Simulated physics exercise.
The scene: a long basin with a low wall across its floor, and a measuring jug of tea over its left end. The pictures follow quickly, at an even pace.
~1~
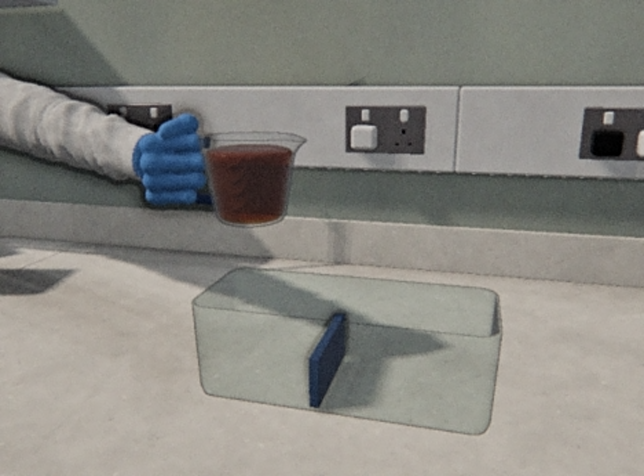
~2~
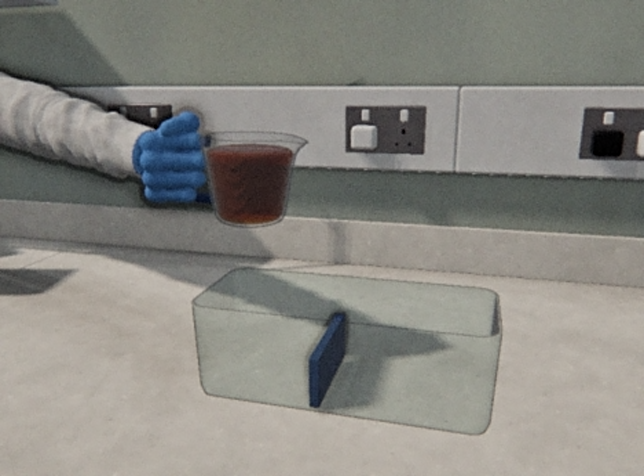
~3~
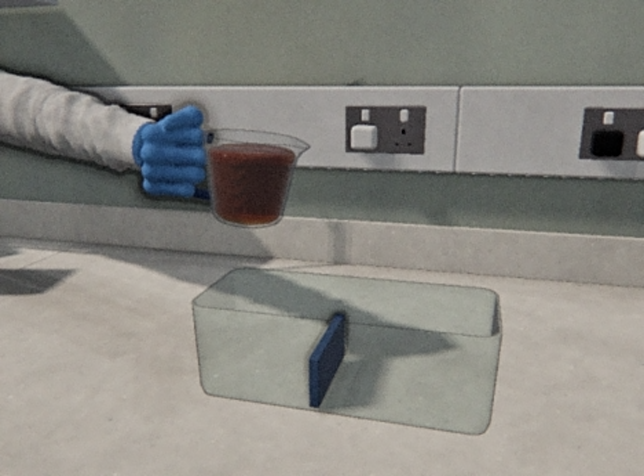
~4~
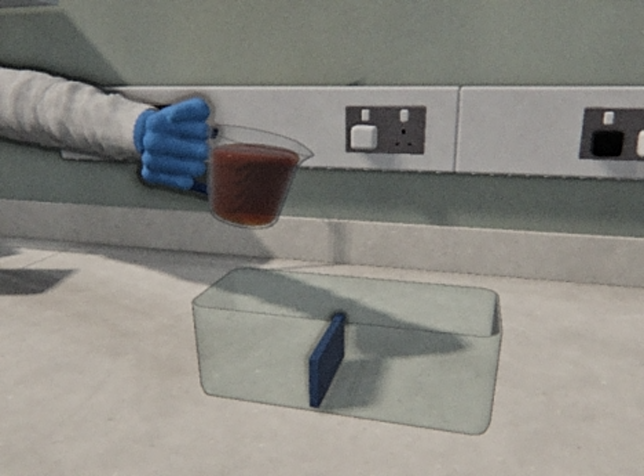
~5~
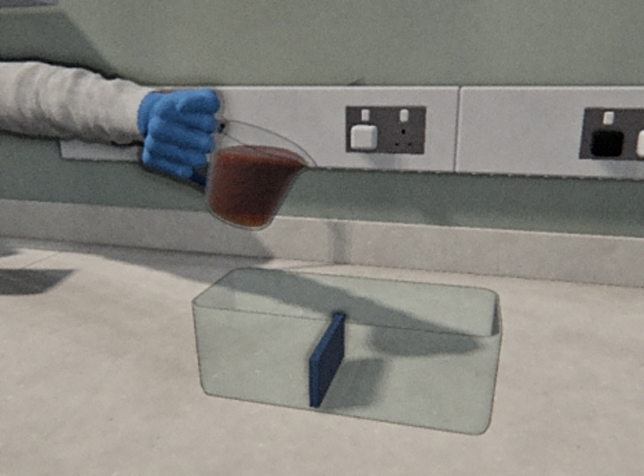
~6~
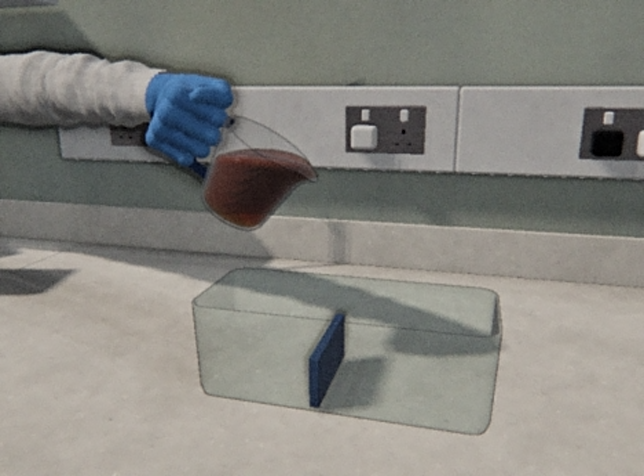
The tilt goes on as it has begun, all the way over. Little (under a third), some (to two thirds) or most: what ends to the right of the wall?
The share right of the wall is above two thirds.
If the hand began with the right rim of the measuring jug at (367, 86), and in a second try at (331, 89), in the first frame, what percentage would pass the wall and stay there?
Near 90 % and 95 %.
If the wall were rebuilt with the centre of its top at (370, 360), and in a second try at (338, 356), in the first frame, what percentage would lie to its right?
First some 15, then 75 per cent.
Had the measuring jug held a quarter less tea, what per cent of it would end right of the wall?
Near 75 %.
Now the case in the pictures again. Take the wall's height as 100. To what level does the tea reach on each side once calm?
Left: 10 %. Right: 30 %.
A moment on, the measuring jug is tipped on its side and 40 per cent is still to pour, 0 is left of the wall and 29 right of it.
Next, the measuring jug is tipped right over and 6 per cent is still to pour, 10 is left of the wall and 75 right of it.
Then the measuring jug is tipped right over and 0 per cent is still to pour, 15 is left of the wall and 83 right of it.
Later the measuring jug is tipped right over and 0 per cent is still to pour, 16 is left of the wall and 83 right of it.
Finally, 16 per cent lies left of the wall, 83 right of it and 1 outside.
